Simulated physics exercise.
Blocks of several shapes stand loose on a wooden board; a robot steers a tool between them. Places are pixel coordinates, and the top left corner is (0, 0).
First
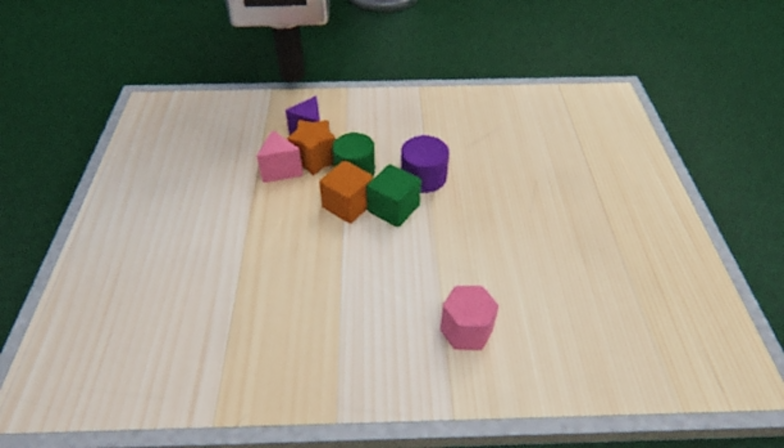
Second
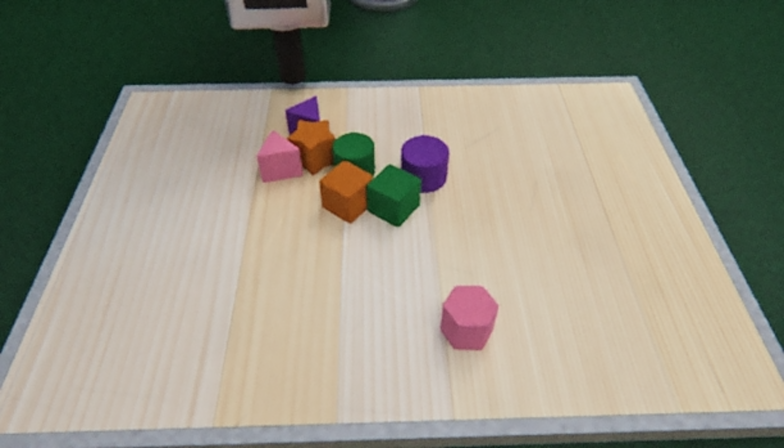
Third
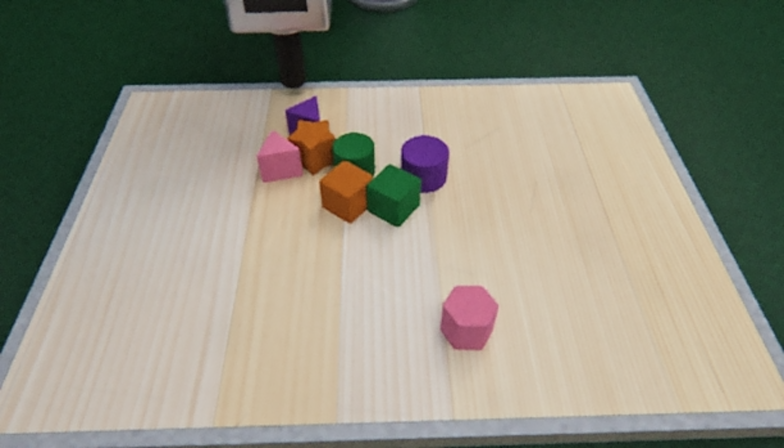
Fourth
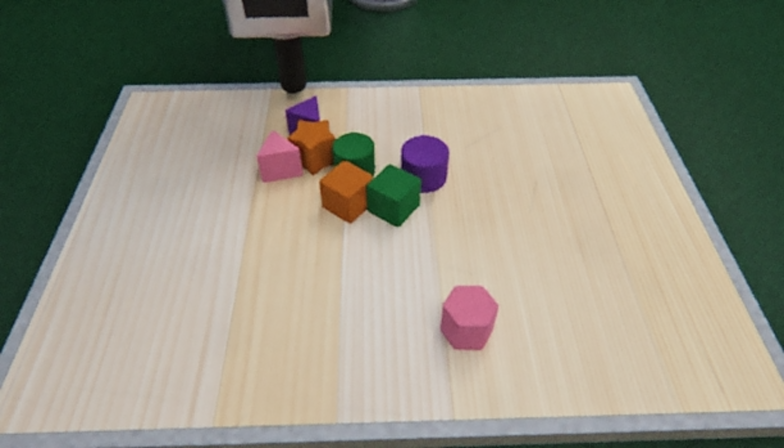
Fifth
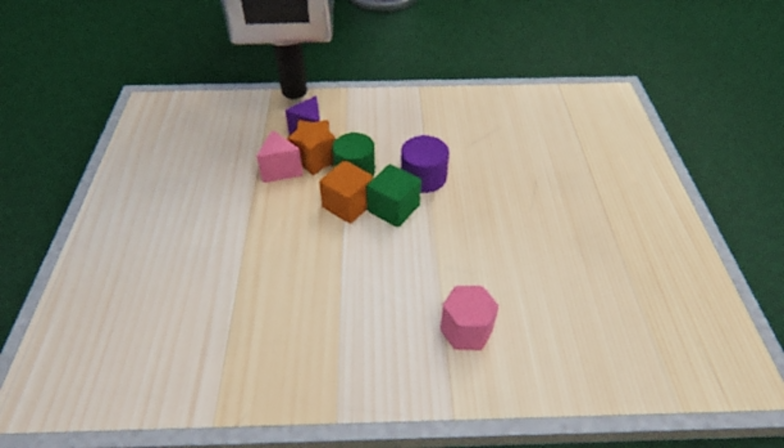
A dark-tipped robot tool crept slightly toward the purple triangular block at the back of a wooden board, while the colorful cluster of blocks and the lone pink one nearer the front stayed still.
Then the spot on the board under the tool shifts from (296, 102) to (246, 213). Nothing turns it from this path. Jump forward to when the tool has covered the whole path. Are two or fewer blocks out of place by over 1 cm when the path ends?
The answer is yes.
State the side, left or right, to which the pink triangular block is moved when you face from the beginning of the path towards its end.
To the left.
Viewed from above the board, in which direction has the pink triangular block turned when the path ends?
Viewed from overhead, the pink triangular block winds up turned anticlockwise.
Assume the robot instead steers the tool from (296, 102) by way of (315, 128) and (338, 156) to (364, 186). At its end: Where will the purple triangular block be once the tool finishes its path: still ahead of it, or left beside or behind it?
It falls back or aside.
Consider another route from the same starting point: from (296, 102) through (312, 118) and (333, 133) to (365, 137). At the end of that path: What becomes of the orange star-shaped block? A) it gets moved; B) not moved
I'll go with A - it gets moved.
On the path given first. One third of the way, tool at (279, 126); purple triangular block at (306, 110), turned 15° anticlockwise.
Two thirds of the way, tool at (262, 162); pink triangular block at (281, 163), turned 45° anticlockwise; purple triangular block at (306, 110), turned 25° anticlockwise.
At the end, tool at (244, 203); pink triangular block at (279, 173), turned 115° anticlockwise; purple triangular block at (306, 110), turned 25° anticlockwise; orange star-shaped block unmoved.
